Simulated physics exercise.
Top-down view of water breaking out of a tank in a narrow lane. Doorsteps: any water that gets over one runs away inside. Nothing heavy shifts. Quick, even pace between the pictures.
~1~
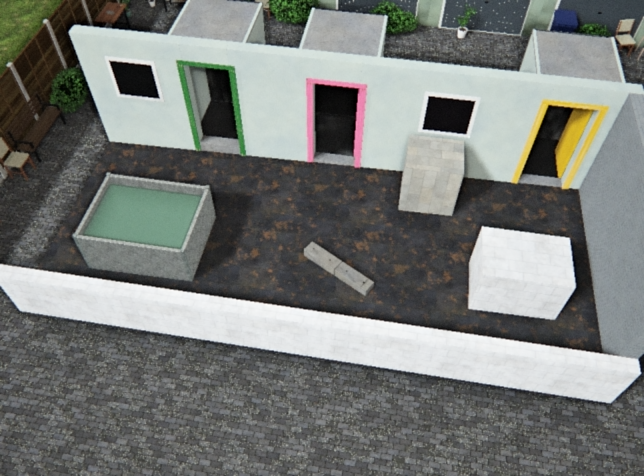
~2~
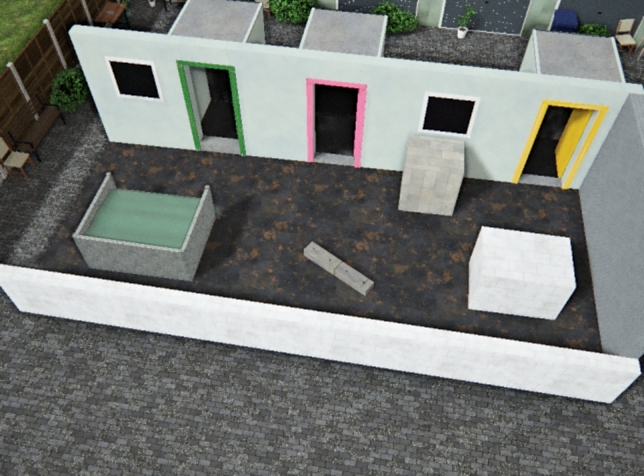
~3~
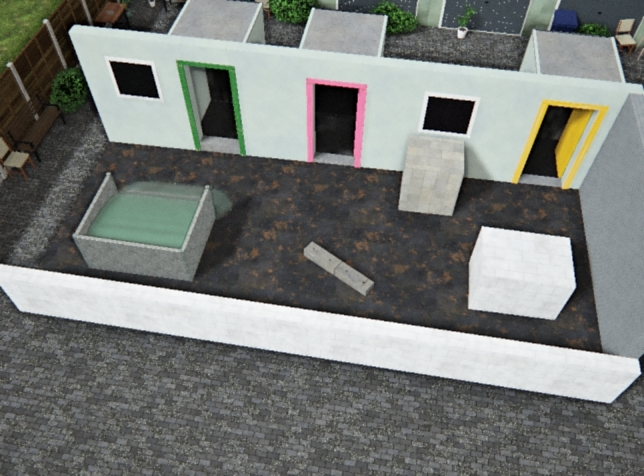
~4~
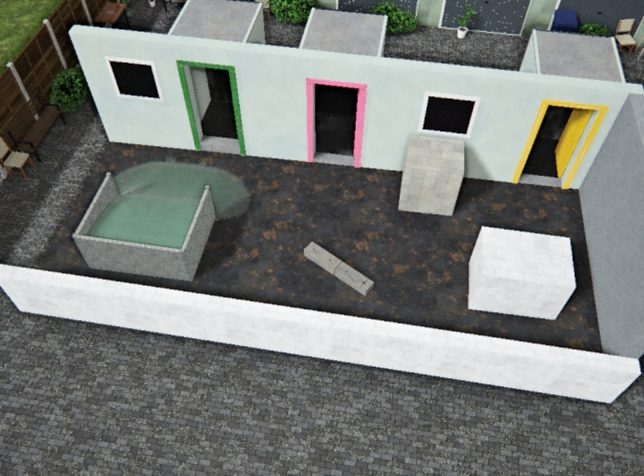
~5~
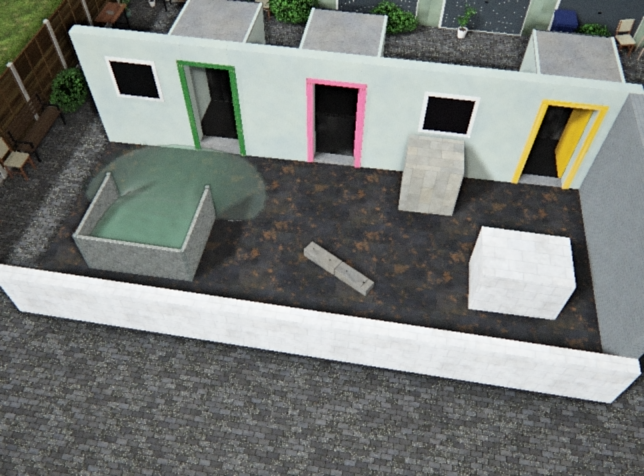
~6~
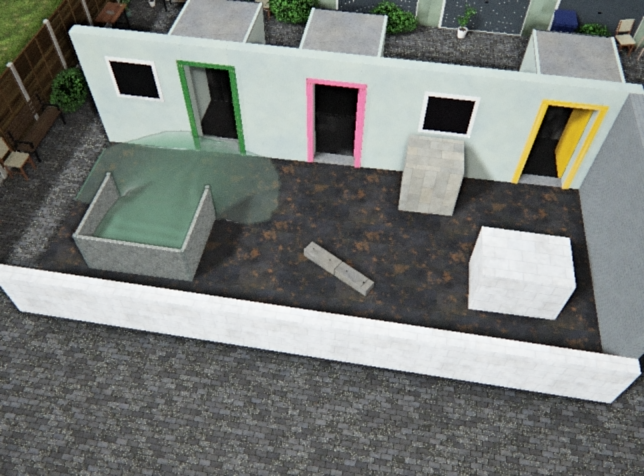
A gray tank's far side opens and green water pours out, spreading across the dark ground.
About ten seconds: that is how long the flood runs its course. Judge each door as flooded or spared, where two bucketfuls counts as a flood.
The yellow door is spared, the pink door is spared, the green door is flooded.
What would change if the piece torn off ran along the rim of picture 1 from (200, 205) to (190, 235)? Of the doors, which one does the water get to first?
I'd say the pink one.
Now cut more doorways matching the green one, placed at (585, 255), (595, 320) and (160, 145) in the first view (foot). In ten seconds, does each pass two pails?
Lab note, doors in listed order: Under the limit, under the limit, over the limit.
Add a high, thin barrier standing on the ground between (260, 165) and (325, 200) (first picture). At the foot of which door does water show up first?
I'd say the green door is first.
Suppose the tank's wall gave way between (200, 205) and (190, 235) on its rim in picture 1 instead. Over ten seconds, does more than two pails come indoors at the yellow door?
Then: Yellow door lets more in.
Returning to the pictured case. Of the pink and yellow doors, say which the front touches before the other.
From the pictures, my answer is the door marked pink.
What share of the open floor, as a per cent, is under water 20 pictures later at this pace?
I'd estimate some 45 per cent.
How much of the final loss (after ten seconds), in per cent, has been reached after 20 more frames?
Close to 60 per cent.
A moment on, water covers 20 % of the floor; the yellow door not reached, the pink door wet at the sill, nothing in, the green door over two buckets in.
Next, water covers 25 % of the floor; the yellow door not reached, the pink door wet at the sill, nothing in, the green door far over two buckets in.
Then, water covers 45 % of the floor; the yellow door not reached, the pink door under two buckets in, the green door far over two buckets in.
Later, water covers 60 % of the floor; the yellow door wet at the sill, nothing in, the pink door under two buckets in, the green door far over two buckets in.
In the end, water covers 65 % of the floor; the yellow door wet at the sill, nothing in, the pink door under two buckets in, the green door far over two buckets in.
